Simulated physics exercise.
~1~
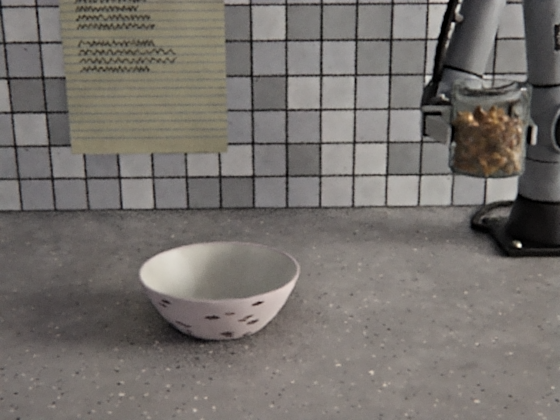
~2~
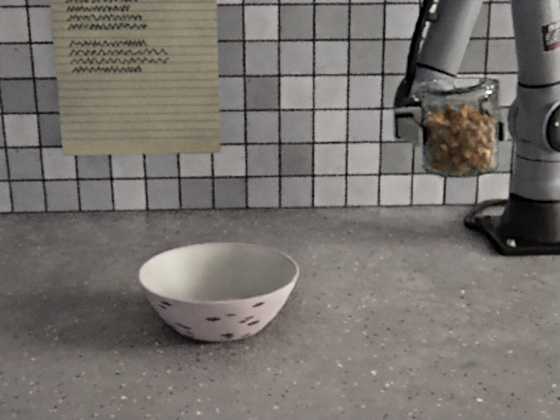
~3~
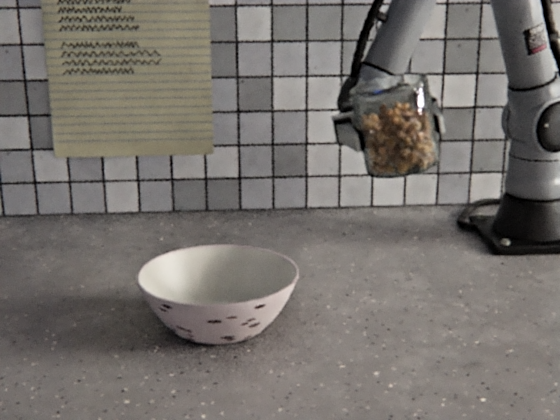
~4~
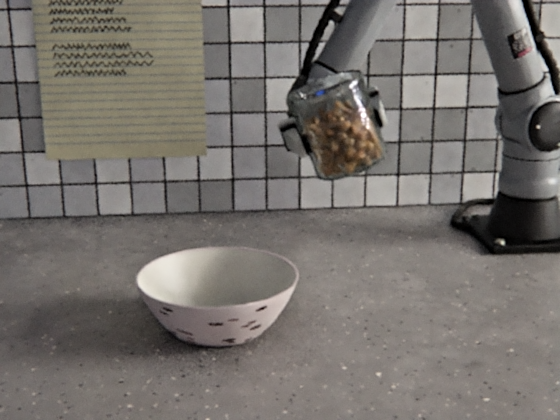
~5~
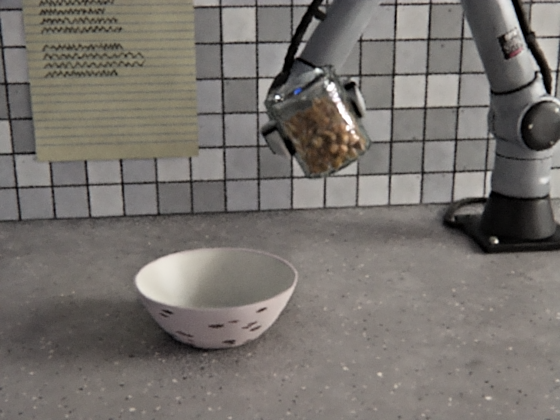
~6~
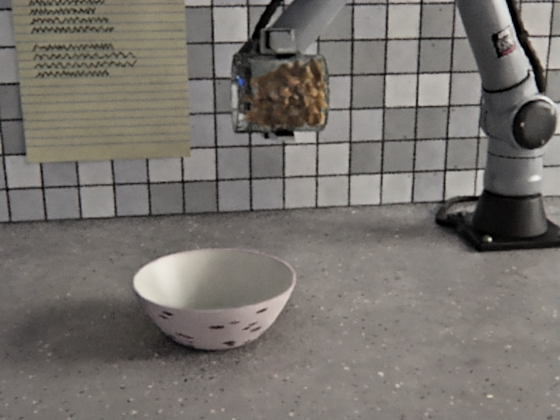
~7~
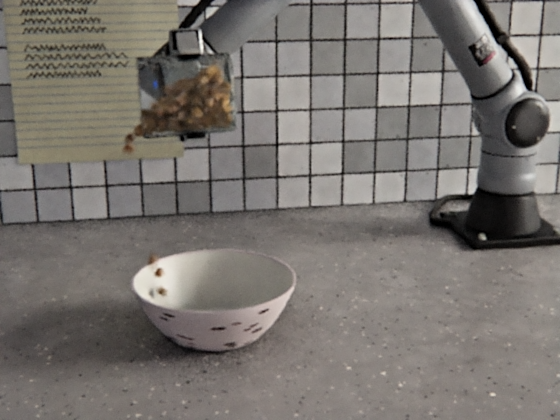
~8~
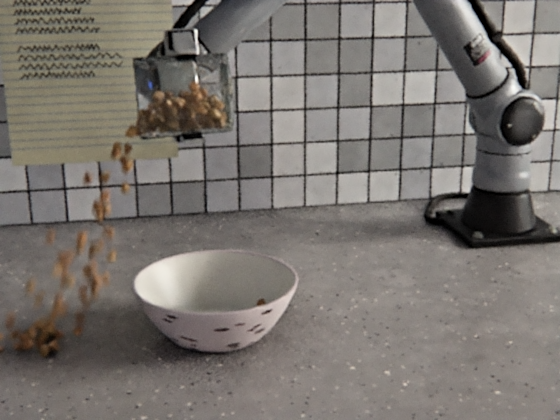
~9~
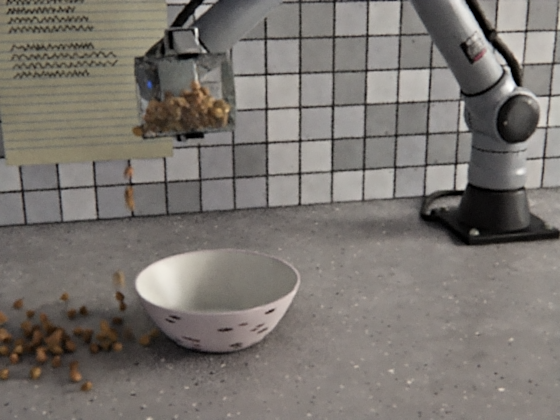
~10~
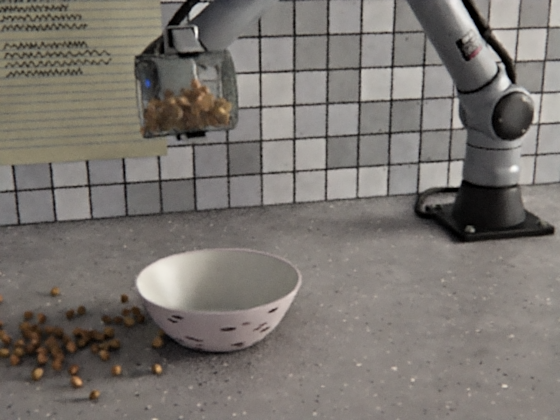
On a speckled grey counter before a grey and white tiled wall, seen from the front and slightly above, a pale pinkish bowl with dark flecks sits near the middle. A sheet of lined yellow paper with scribbled writing hangs at the upper left, and a grey robot arm at the right grips a clear cup of brown beans. The arm carries the cup leftward, tipping it onto its side above the bowl's left edge. A few beans drop into the bowl, then a stream spills past it onto the counter. The flow stops, leaving many beans scattered at the left and some still in the cup.
